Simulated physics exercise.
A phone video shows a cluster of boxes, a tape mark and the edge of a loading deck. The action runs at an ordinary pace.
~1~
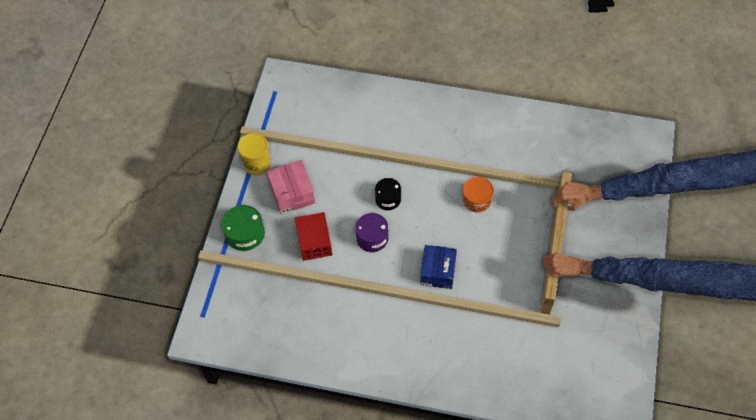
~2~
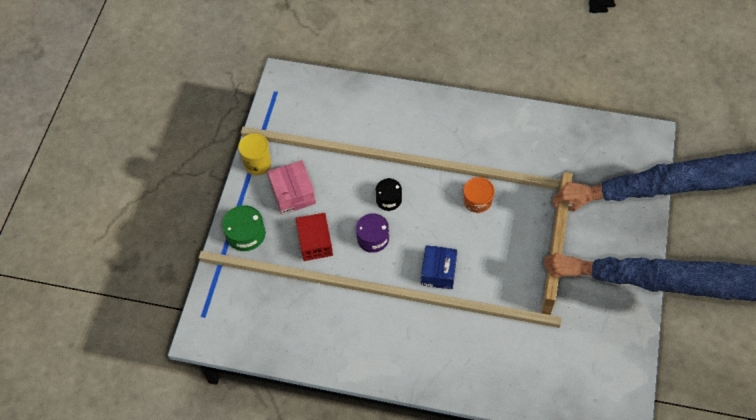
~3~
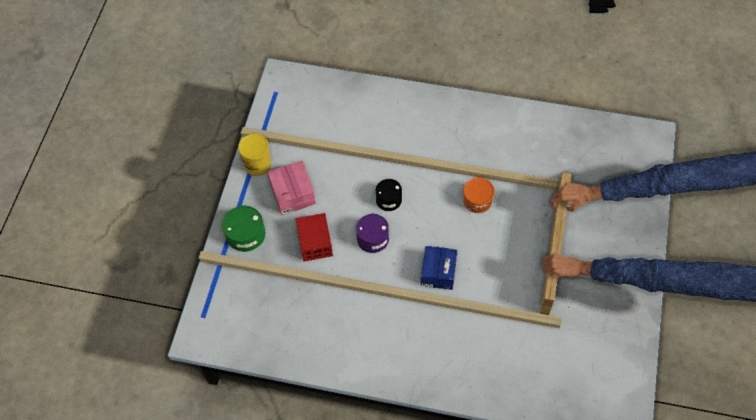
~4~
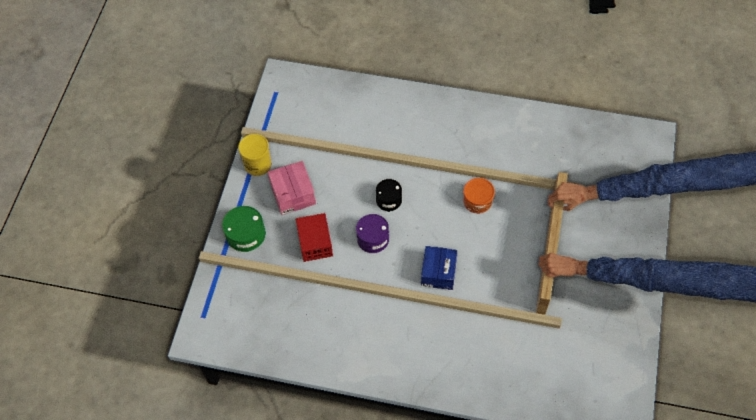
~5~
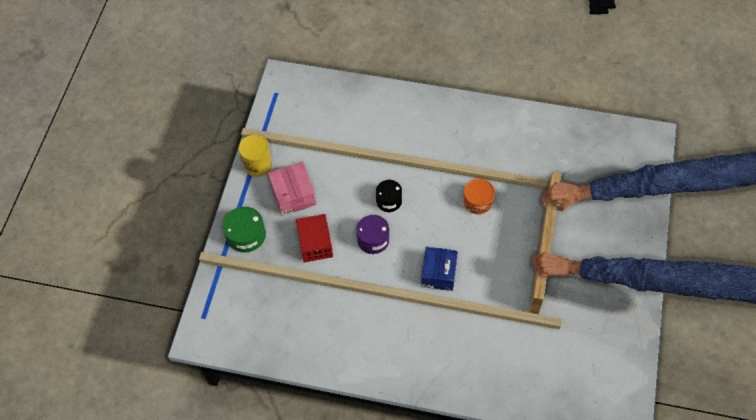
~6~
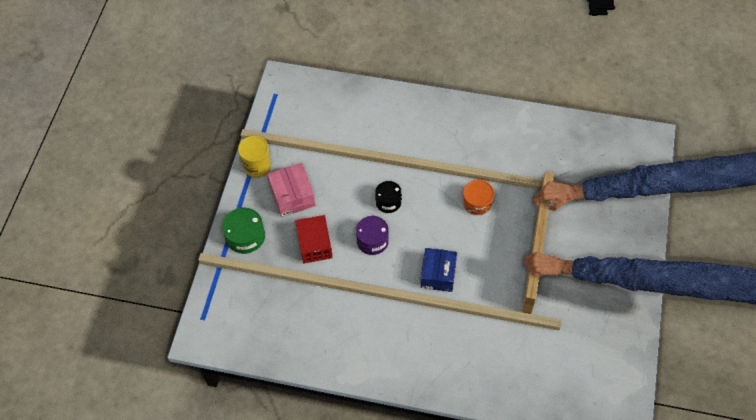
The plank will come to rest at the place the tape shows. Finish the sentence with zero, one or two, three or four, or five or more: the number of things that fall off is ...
The number of things that fall off is three or four.
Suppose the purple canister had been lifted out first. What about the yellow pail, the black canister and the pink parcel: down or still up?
The yellow pail goes down, the black canister is still up and the pink parcel goes down.
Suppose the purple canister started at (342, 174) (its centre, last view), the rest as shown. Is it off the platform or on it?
It drops over the edge from there.
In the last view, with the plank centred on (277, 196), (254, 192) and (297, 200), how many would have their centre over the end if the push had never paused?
1, 4 and 1.
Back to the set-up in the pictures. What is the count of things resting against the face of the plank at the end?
In total, 4.
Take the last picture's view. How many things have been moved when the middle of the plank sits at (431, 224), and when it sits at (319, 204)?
First 2, after that 7.
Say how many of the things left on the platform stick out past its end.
The total here is 4.
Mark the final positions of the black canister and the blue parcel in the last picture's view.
The black canister finishes at (233, 178); the blue parcel finishes at (212, 231).
Early on, none off yet; yellow pail at rest near (255, 157); green canister at rest near (244, 231); pink parcel at rest near (292, 190).
A while later, none off yet; yellow pail travelled a little near (253, 154); green canister travelled about its own width near (207, 225); pink parcel travelled about its own width near (255, 185).
Finally, the number that fall off is three or four; lost, red crate, pink parcel, green canister and yellow pail.
